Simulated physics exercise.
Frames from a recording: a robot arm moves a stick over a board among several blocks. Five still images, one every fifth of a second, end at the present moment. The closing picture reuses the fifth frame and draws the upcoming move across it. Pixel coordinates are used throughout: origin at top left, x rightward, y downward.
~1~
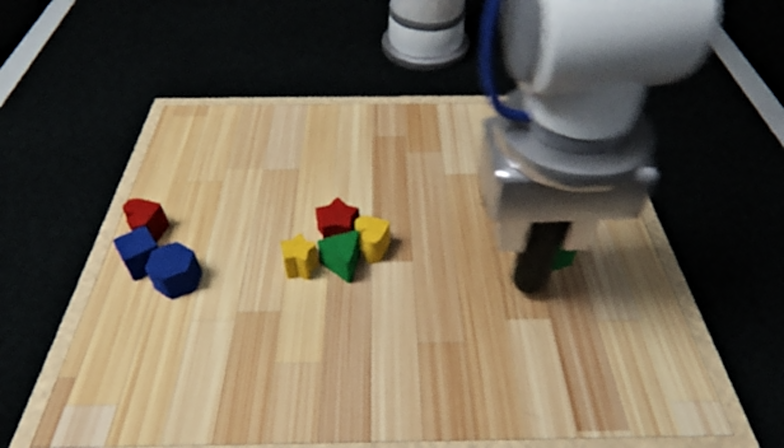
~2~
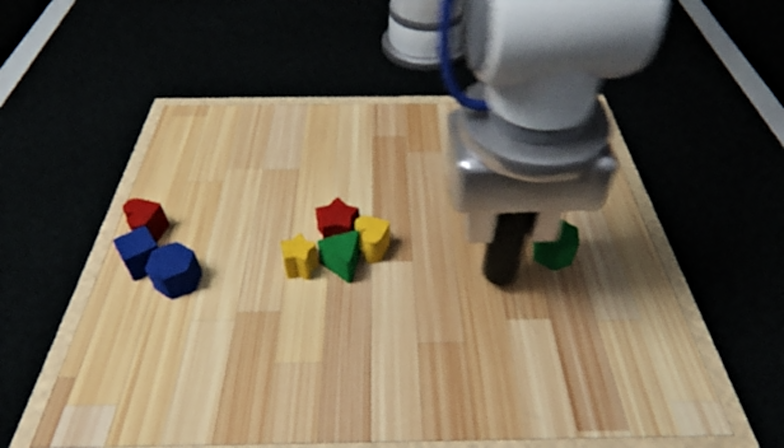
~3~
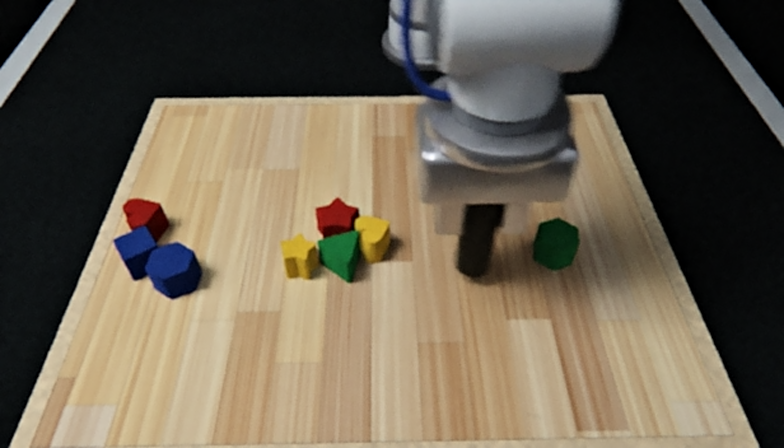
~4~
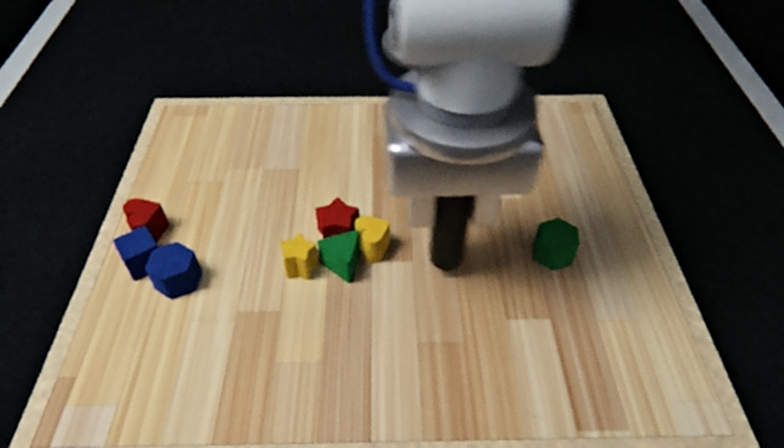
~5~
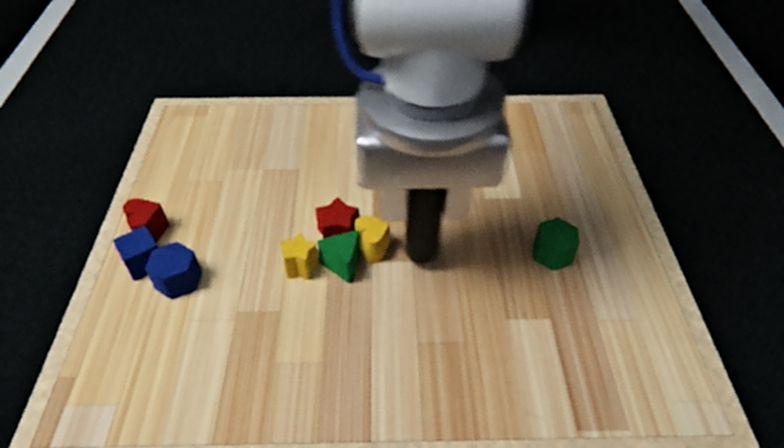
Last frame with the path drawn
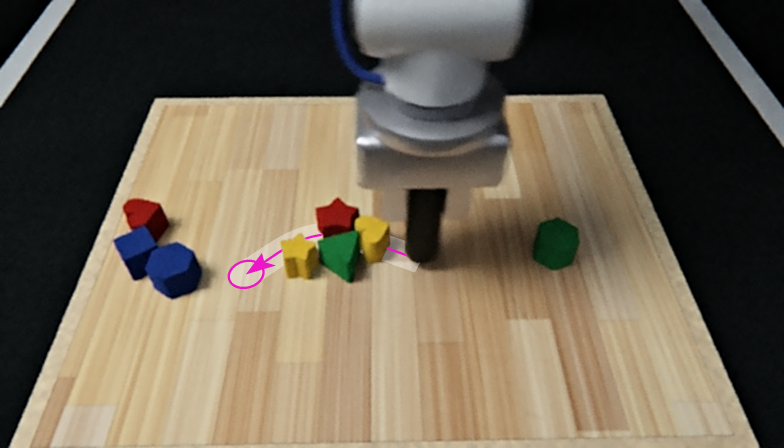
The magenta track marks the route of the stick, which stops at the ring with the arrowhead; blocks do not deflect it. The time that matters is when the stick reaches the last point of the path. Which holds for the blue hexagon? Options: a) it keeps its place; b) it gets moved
I'll go with a - it keeps its place.
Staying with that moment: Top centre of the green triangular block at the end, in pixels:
Its top centre is at about (318, 247).
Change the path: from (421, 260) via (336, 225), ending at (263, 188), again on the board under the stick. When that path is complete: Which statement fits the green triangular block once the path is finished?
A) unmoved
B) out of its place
Correct choice: B.
Drawn move, from (421, 260) via (362, 240) and (301, 240), ending at (246, 274).
On the path given first. One third of the way, stick at (360, 230); yellow star-shaped block at (287, 252), turned 35° clockwise; red star-shaped block at (306, 204), turned 40° clockwise; green triangular block at (325, 246), turned 55° anticlockwise; yellow heart-shaped block at (328, 220), turned 40° anticlockwise.
Two thirds of the way, stick at (299, 231); yellow star-shaped block at (287, 252), turned 35° clockwise; red star-shaped block at (279, 196), turned 90° clockwise; green triangular block at (318, 247), turned 90° anticlockwise; yellow heart-shaped block at (266, 228), turned 50° anticlockwise.
At the end, stick at (244, 265); blue hexagon still; yellow star-shaped block at (279, 258), turned 25° anticlockwise; red star-shaped block at (278, 197), turned 95° clockwise; green triangular block at (318, 247), turned 90° anticlockwise; yellow heart-shaped block at (210, 245).
